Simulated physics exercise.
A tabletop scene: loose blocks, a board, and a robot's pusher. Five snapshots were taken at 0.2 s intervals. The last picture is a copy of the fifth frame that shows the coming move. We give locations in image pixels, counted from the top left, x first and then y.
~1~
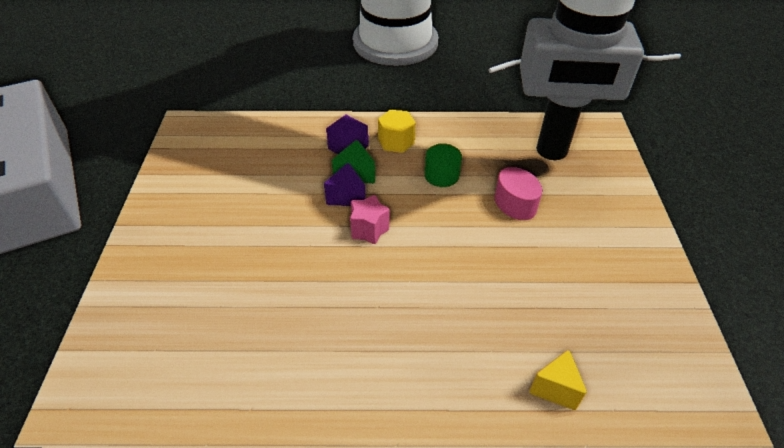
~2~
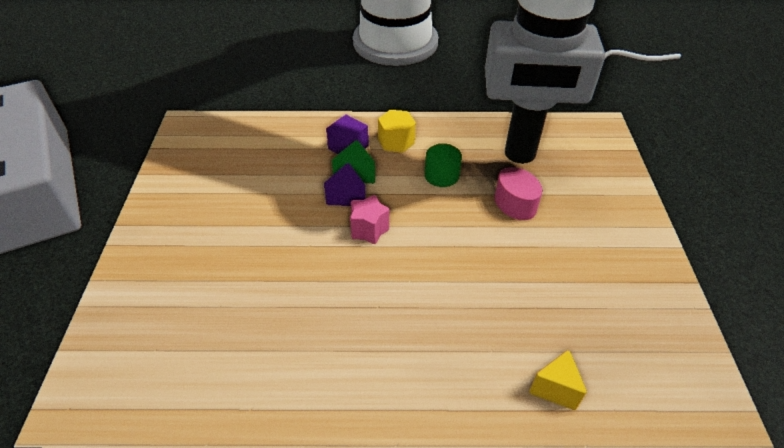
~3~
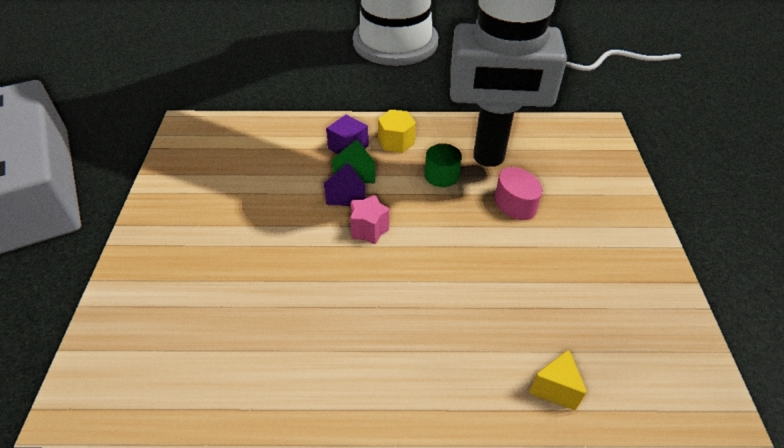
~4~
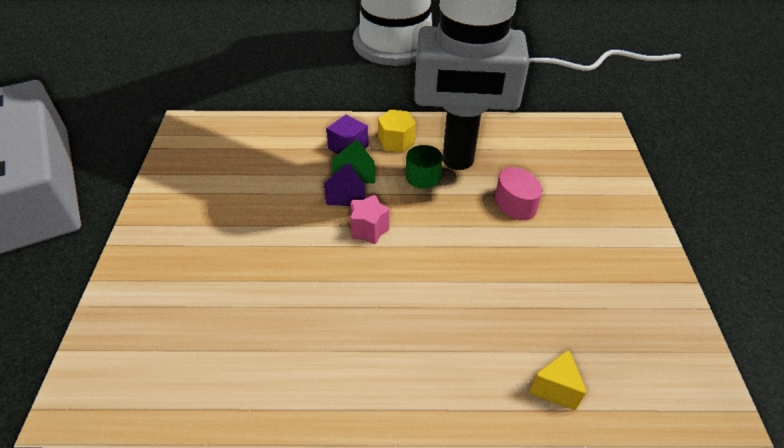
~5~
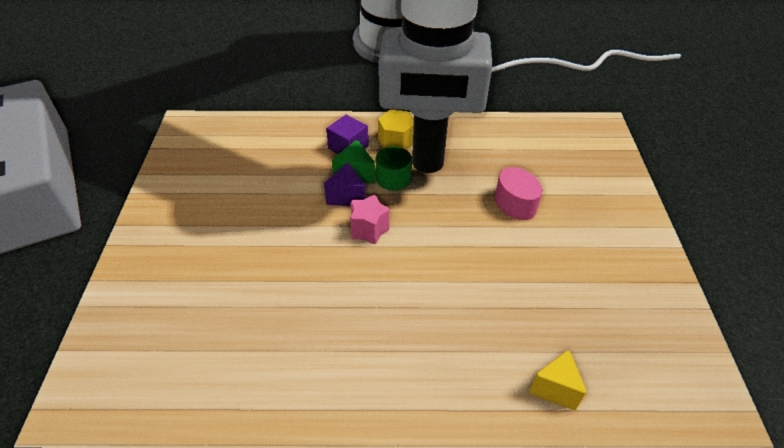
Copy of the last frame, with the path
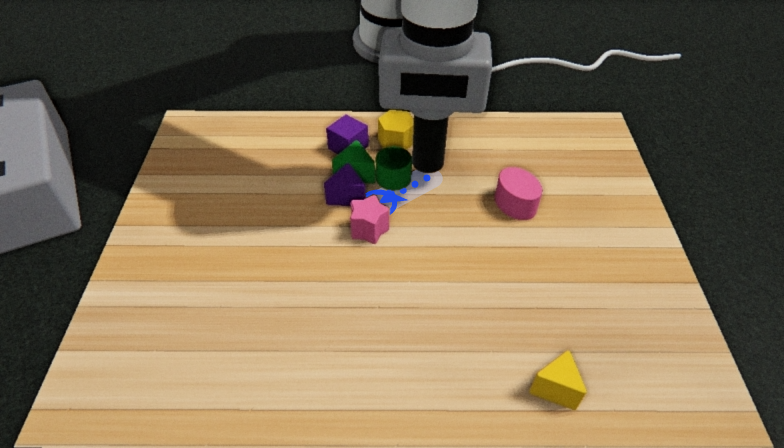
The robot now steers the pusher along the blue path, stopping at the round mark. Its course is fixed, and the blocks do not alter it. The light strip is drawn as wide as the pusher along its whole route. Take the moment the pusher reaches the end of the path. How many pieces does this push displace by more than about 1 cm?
The answer is three or more blocks.
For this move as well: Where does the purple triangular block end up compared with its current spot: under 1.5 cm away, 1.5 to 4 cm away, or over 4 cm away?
Once the path is done, the purple triangular block lies 1.5 to 4 cm from its present place.
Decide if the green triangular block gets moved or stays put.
Well, the green triangular block shifts from its place.
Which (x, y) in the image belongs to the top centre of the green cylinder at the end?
The answer is (349, 169).
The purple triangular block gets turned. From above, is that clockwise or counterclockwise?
The sense of turning is anti-clockwise.
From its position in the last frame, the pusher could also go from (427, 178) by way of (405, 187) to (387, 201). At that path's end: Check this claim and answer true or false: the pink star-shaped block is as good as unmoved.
That claim is true.
Drawn move, from (427, 178) to (378, 204).
The first path, step by step. Halfway along, pusher (403, 176); purple triangular block (342, 178), turned 20° anticlockwise; green triangular block (340, 153), turned 40° clockwise; green cylinder (369, 164).
At the end, pusher (378, 189); purple triangular block (325, 185), turned 25° anticlockwise; green triangular block (330, 151), turned 65° clockwise; pink star-shaped block still; green cylinder (349, 169).
